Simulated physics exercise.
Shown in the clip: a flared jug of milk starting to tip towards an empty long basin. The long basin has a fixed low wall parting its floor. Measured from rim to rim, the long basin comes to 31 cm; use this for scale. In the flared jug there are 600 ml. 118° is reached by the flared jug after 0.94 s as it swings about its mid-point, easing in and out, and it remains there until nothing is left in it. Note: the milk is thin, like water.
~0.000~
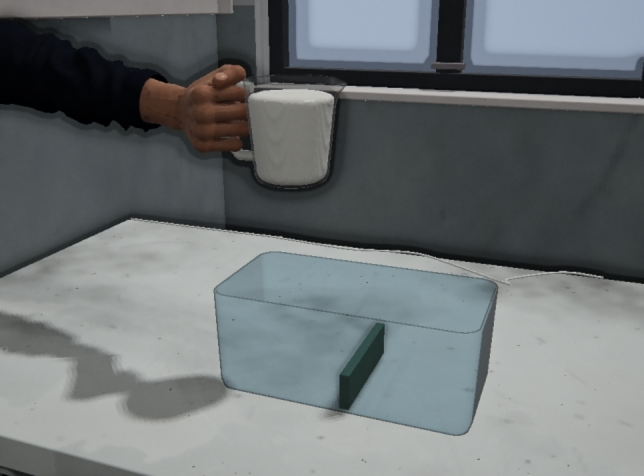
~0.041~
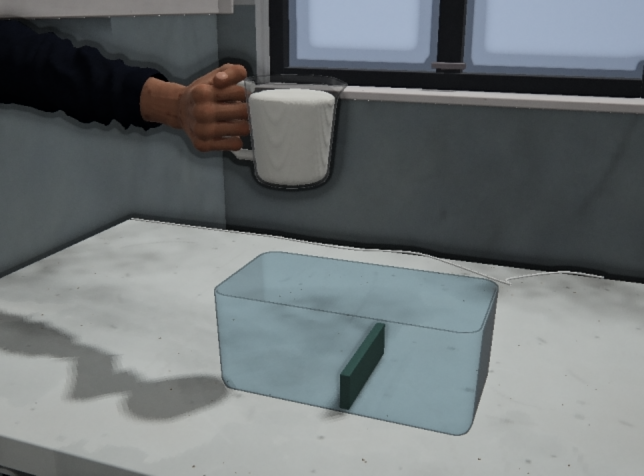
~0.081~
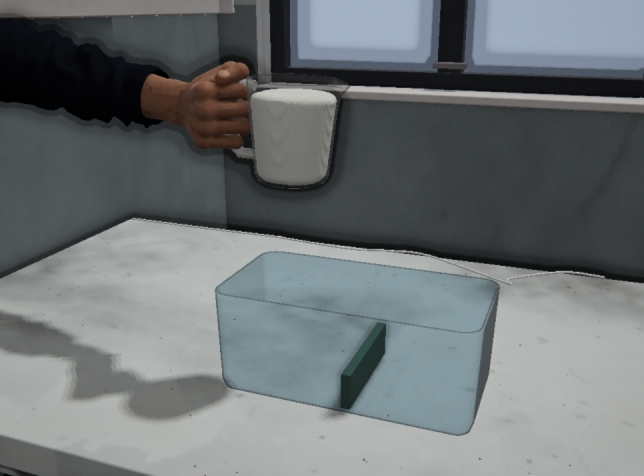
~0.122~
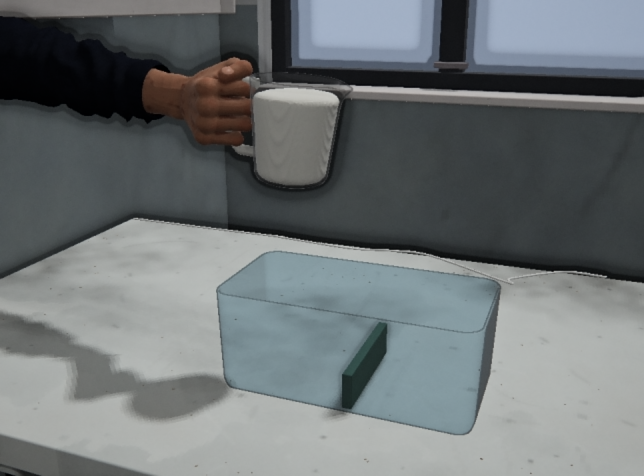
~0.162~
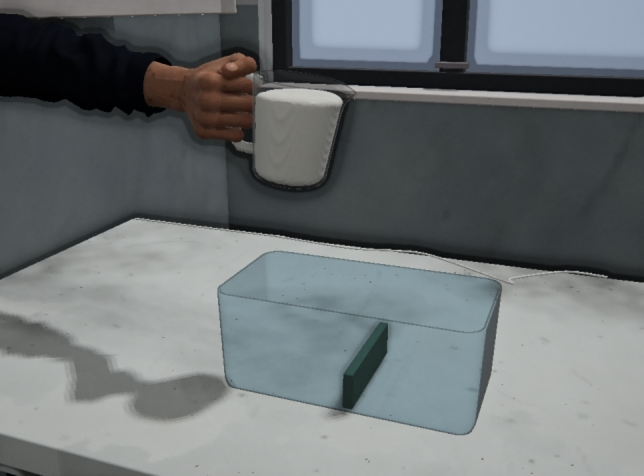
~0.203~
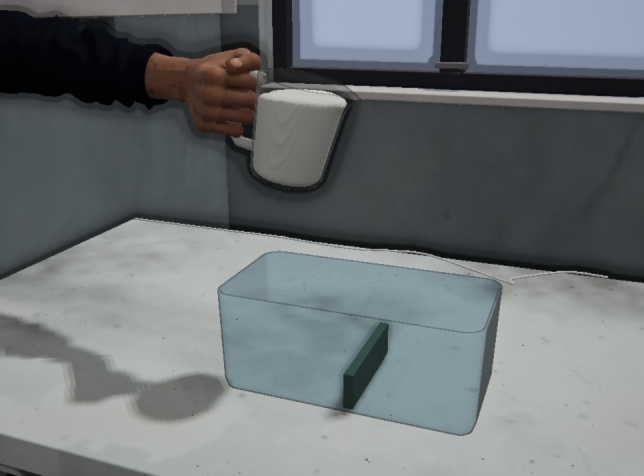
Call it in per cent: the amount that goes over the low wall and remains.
I would put it at about 90 per cent.
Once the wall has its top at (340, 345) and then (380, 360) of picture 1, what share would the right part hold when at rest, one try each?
90 per cent first, 70 per cent second.
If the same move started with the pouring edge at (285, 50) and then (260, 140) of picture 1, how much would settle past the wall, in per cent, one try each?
Roughly 30 per cent the first time and 5 per cent the second.
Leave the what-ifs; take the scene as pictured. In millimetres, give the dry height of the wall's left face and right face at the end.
About 44 mm on the left, about 18 mm on the right.
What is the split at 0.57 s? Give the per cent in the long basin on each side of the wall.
Lab note: Left near 0, right near 5.
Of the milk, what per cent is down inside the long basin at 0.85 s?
68 %, more or less.
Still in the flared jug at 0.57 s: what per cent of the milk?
Portion remaining: Approx. 70 per cent.
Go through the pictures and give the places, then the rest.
It leans 0°; its right rim is at (346, 84); the milk meets the walls at (255, 94) and (335, 97); the long basin's rim runs from (240, 271) to (490, 308); the wall's top is at (364, 348), in the first frame.
It leans 1°; its right rim is at (347, 84); the milk meets the walls at (255, 93) and (335, 97), in the second frame.
It leans 2°; its right rim is at (349, 86); the milk meets the walls at (258, 92) and (336, 98), in the third frame.
It leans 5°; its right rim is at (352, 89); the milk meets the walls at (260, 92) and (339, 99), in the fourth frame.
It leans 8°; its right rim is at (355, 93); the milk meets the walls at (262, 93) and (343, 100), in the fifth frame.
It leans 13°; its right rim is at (358, 99); the milk meets the walls at (265, 95) and (347, 101), in the sixth frame.
Then, 0.57 s in, the tilt is 79° and 69 per cent is still to pour, 0 is left of the wall and 5 right of it.
Then, 0.85 s in, the tilt is 115° and 10 per cent is still to pour, 2 is left of the wall and 67 right of it.
Then, 1.13 s in, the tilt is 118° and 0 per cent is still to pour, 8 is left of the wall and 90 right of it.
Then, 1.44 s in, the tilt is 118° and 0 per cent is still to pour, 8 is left of the wall and 90 right of it.
Finally, 8 per cent lies left of the wall, 90 right of it and 1 outside.
